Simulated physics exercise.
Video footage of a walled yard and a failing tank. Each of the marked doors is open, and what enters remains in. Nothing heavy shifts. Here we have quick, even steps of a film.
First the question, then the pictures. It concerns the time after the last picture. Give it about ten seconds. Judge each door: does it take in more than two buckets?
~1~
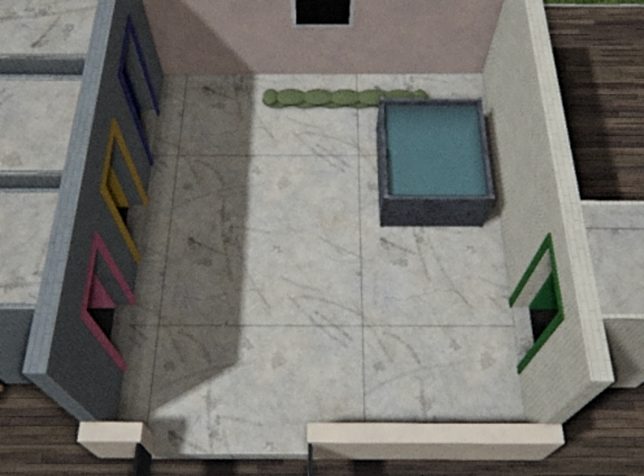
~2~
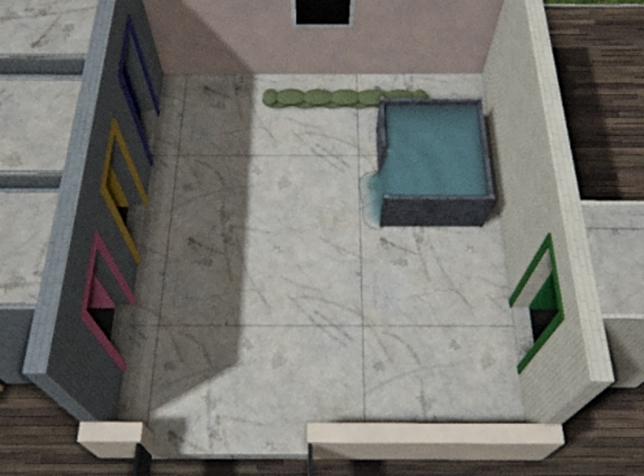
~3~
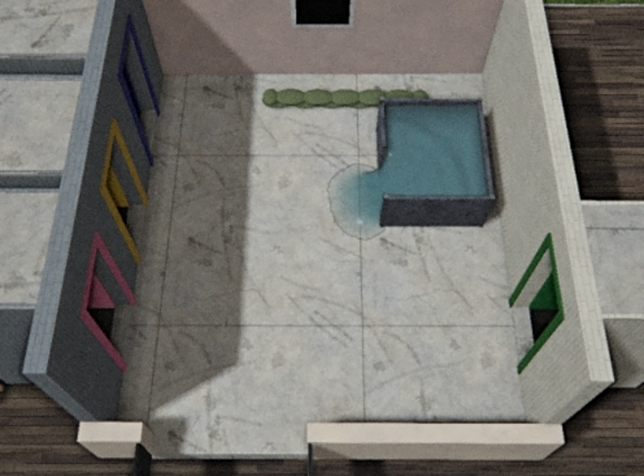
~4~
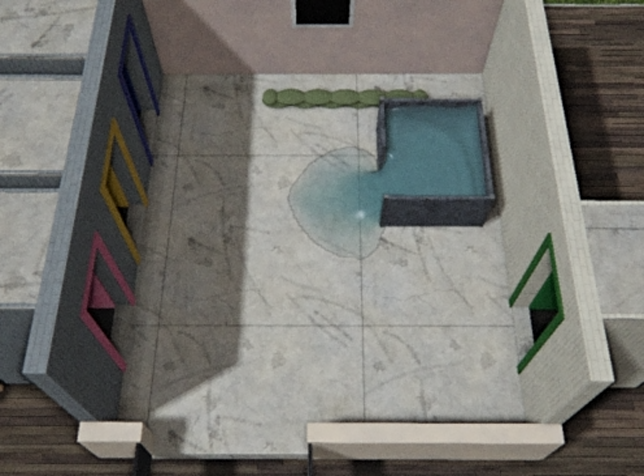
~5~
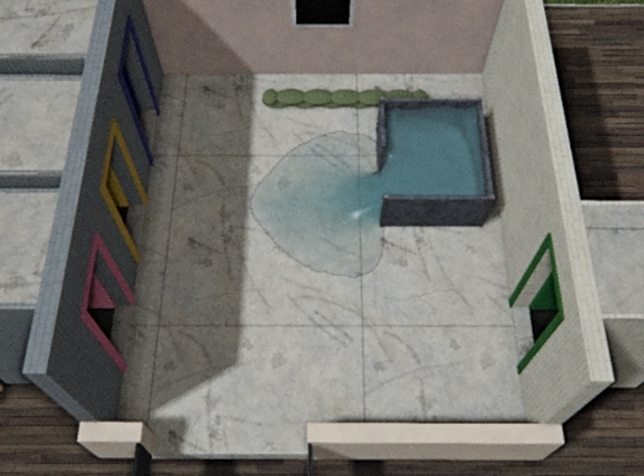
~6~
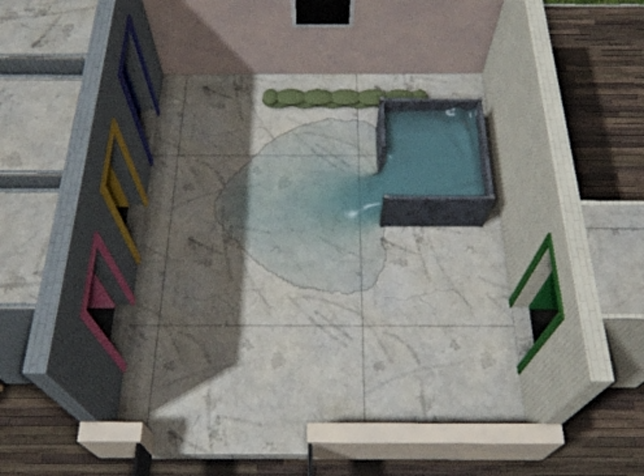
The pink door will most likely exceed two buckets; the blue door will most likely not exceed two buckets; the green door will most likely not exceed two buckets; the yellow door will most likely exceed two buckets.
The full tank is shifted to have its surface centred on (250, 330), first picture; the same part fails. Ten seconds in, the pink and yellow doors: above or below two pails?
Checking both: Pink surpasses the limit, yellow remains within limits.
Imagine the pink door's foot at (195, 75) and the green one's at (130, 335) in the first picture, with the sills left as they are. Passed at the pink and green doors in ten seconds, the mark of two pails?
Result - pink door: Crosses the limit; green door: Crosses the limit.
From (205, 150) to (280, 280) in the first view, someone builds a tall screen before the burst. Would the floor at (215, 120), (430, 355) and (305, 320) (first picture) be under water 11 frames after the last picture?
Taking the points in order, they are inundated, high and dry and inundated.
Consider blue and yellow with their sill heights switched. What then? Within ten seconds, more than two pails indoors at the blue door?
Blue: Above the limit.
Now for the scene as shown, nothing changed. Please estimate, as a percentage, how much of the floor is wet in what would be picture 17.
I reckon 55 per cent or so.
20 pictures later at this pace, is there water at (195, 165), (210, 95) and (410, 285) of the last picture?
Result, in that order: Wetted / wetted / not wetted.
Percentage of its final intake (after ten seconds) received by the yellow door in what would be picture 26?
Roughly 85 per cent.
A moment on, water covers 40 % of the floor; the pink door not reached, the blue door wet at the sill, nothing in, the green door not reached, the yellow door under two buckets in.
Next, water covers 55 % of the floor; the pink door under two buckets in, the blue door wet at the sill, nothing in, the green door not reached, the yellow door over two buckets in.
Then, water covers 55 % of the floor; the pink door over two buckets in, the blue door under two buckets in, the green door not reached, the yellow door far over two buckets in.
Later, water covers 65 % of the floor; the pink door far over two buckets in, the blue door under two buckets in, the green door not reached, the yellow door far over two buckets in.
In the end, water covers 80 % of the floor; the pink door far over two buckets in, the blue door under two buckets in, the green door not reached, the yellow door far over two buckets in.
